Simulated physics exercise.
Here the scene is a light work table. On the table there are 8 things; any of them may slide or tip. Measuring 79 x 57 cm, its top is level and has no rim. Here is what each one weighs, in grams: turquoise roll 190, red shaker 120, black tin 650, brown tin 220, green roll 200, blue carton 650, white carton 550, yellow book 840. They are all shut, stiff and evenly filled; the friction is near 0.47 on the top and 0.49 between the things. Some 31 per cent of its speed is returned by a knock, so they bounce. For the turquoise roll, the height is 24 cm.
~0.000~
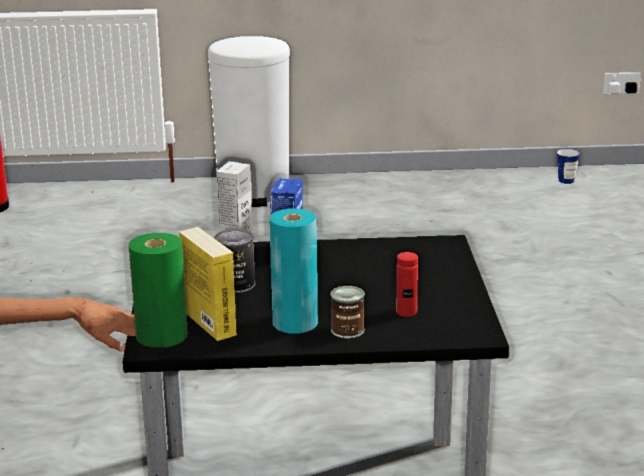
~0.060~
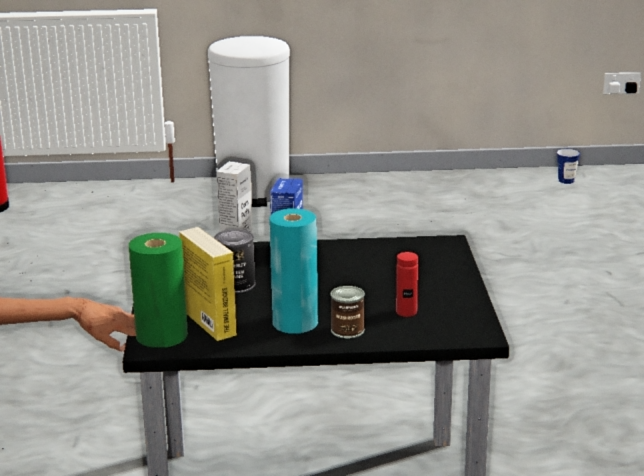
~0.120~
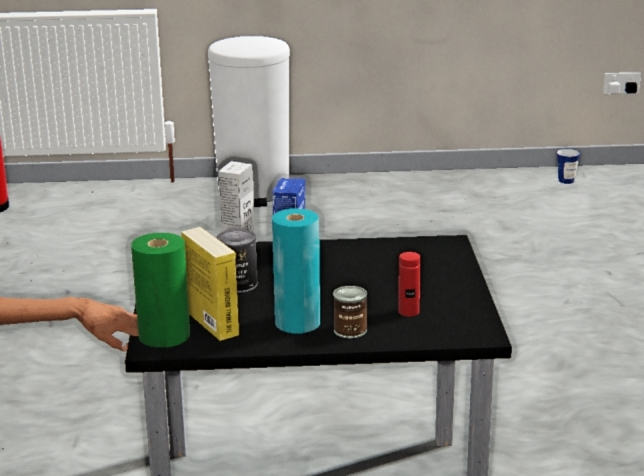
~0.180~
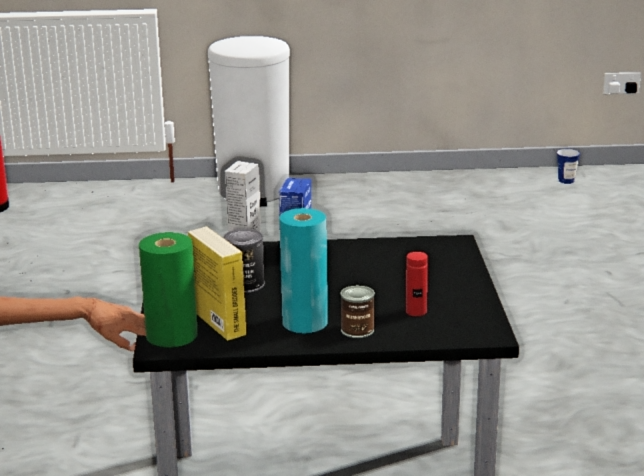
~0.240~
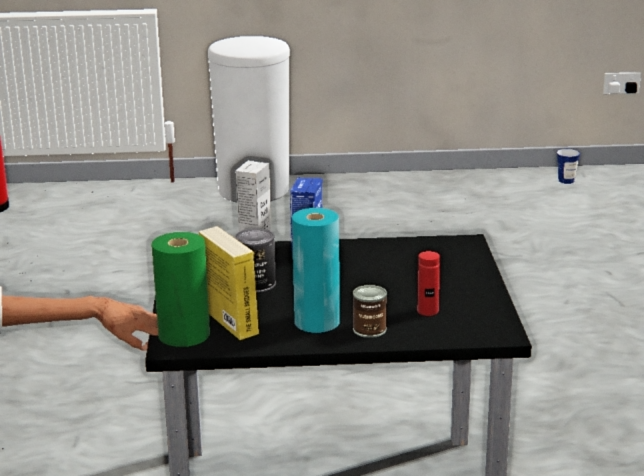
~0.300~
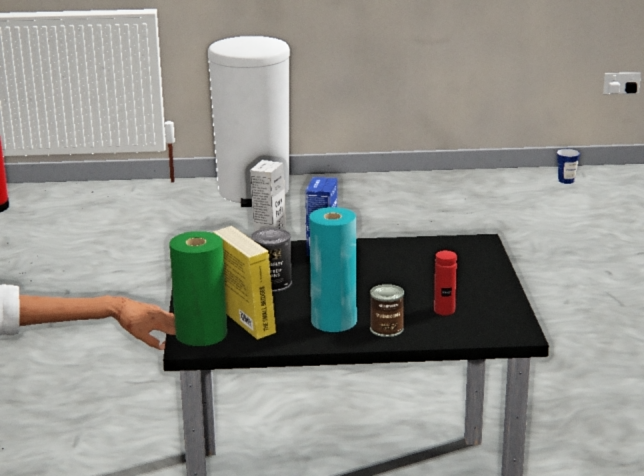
A hand at the left pushed a black table slowly to the right, carrying along the green and turquoise rolls, tins, cartons and red shaker, while the yellow book came to lean slightly.
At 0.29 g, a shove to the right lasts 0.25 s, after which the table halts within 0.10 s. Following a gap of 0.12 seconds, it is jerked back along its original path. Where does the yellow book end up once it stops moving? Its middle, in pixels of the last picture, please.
It ends at about (265, 297).
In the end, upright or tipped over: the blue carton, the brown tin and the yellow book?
Outcome noted - the blue carton ends up fallen, the brown tin survives without falling, the yellow book ends up fallen.
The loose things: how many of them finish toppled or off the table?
Count: 5.
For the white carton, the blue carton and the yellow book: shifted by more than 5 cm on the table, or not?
Note: White carton departs its position. Blue carton departs its position. Yellow book departs its position.
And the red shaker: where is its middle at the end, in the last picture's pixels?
My guess is roughly (461, 310).
After 0.60 s, table shifted 12 cm; yellow book 53° off upright near (300, 279); red shaker on its side; white carton 51° off upright.
After 0.70 s, table shifted 8 cm; yellow book on its side near (300, 290); white carton on its side; blue carton on its side.
After 0.90 s, yellow book on its side near (266, 297); turquoise roll on its side; blue carton on its side.
In the end (4.3 s), toppled on the table, turquoise roll, red shaker, blue carton, white carton and yellow book; not toppled but over 5 cm from the start, brown tin; the other 2 under 5 cm from the start. At the end, from the last picture's camera, yellow book near (265, 297).
